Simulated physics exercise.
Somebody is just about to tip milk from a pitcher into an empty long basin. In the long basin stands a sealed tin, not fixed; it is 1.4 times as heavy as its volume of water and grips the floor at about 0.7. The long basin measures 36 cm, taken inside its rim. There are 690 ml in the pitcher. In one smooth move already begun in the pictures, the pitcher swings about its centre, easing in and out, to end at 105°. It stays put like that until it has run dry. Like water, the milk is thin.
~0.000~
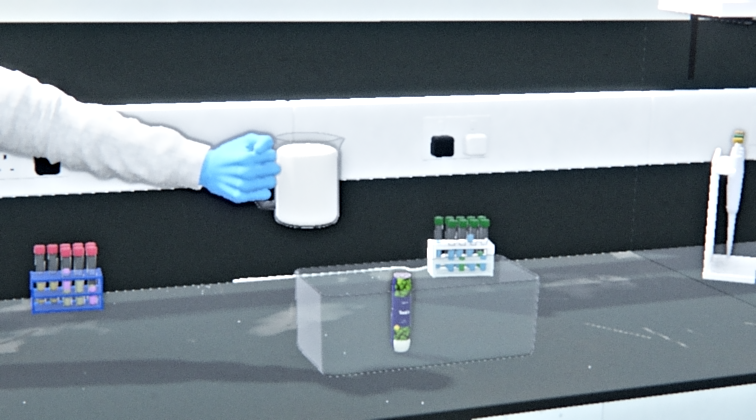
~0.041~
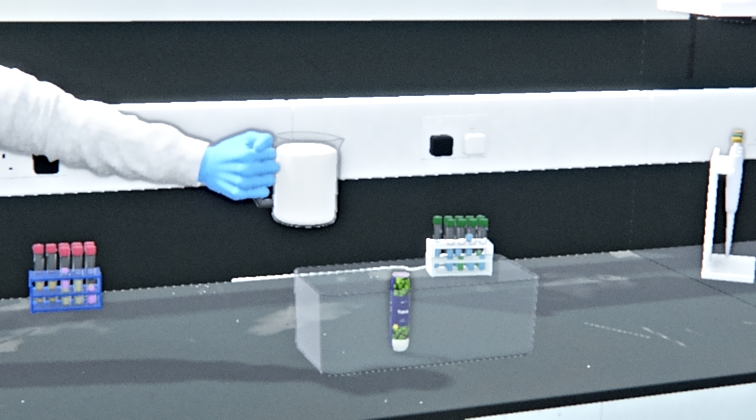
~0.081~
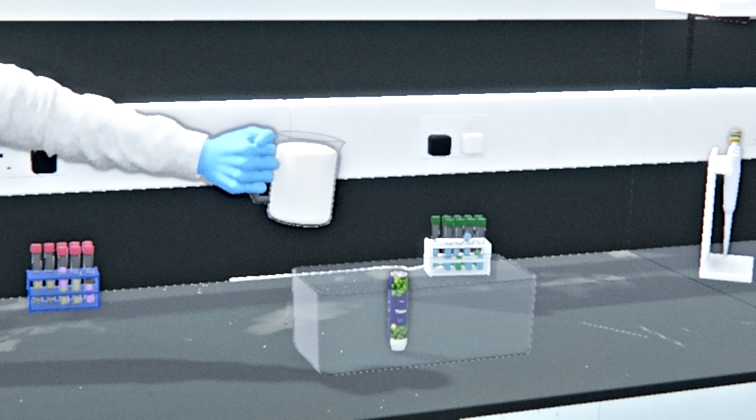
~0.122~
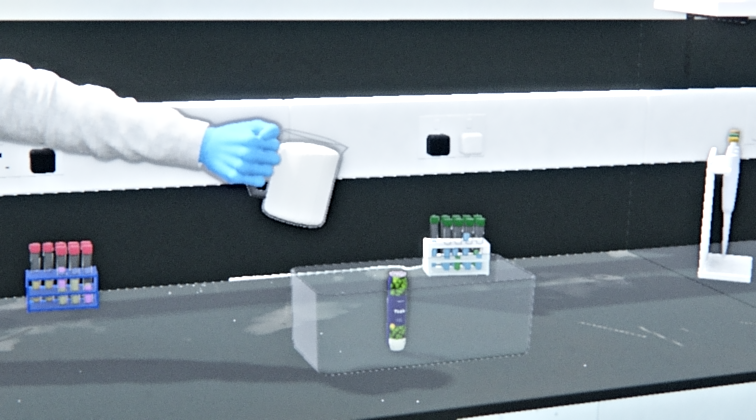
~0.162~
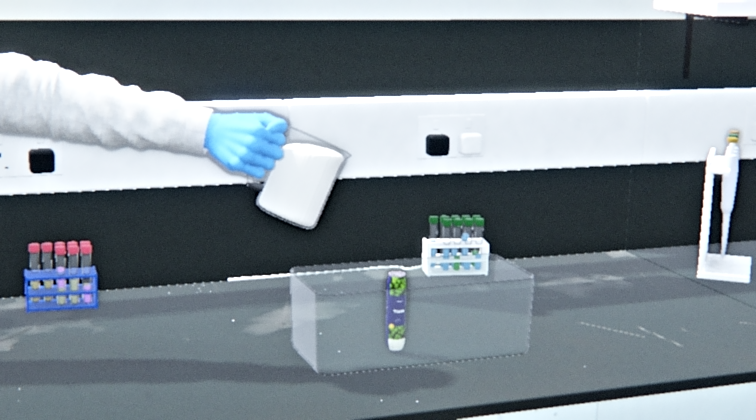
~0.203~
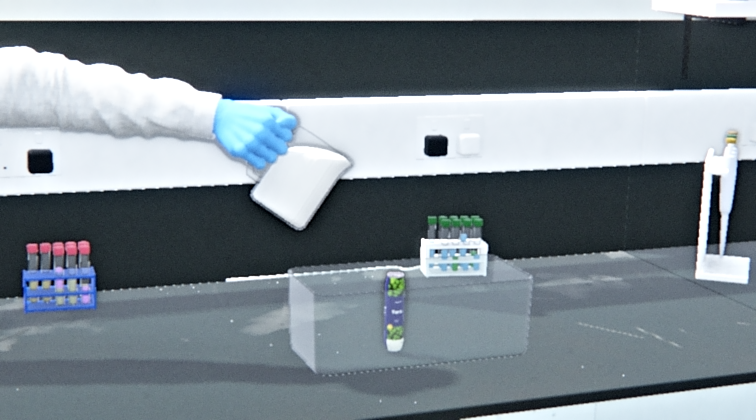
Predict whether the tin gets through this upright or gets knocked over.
Knocked over.
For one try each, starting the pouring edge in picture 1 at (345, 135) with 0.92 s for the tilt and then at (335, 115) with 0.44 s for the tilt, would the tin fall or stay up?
Try 1: Tipped over; try 2: Tipped over.
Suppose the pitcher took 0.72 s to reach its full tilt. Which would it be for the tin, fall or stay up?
Outcome - the tin comes down.
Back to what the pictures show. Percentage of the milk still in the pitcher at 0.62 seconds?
Share remaining: Approx. 22 %.
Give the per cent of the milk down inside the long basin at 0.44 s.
Around 9%.
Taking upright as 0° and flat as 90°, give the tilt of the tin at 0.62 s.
I'd say it is close to 0 degrees off upright.
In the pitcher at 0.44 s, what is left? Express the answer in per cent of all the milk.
Fraction remaining: Approx. 62 per cent.
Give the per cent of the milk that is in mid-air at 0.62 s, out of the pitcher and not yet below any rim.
Close to 24 per cent.
After 0.44 s the tilt is 101° and 62 per cent is still to pour; the tin stands where it began.
After 0.62 s the tilt is 105° and 21 per cent is still to pour; the tin stands 1 cm from where it began.
After 0.81 s the tilt is 105° and 6 per cent is still to pour; the tin leans 15°.
After 1.01 s the tilt is 105° and 1 per cent is still to pour; the tin lies on its side.
In the end the tin lies on its side.
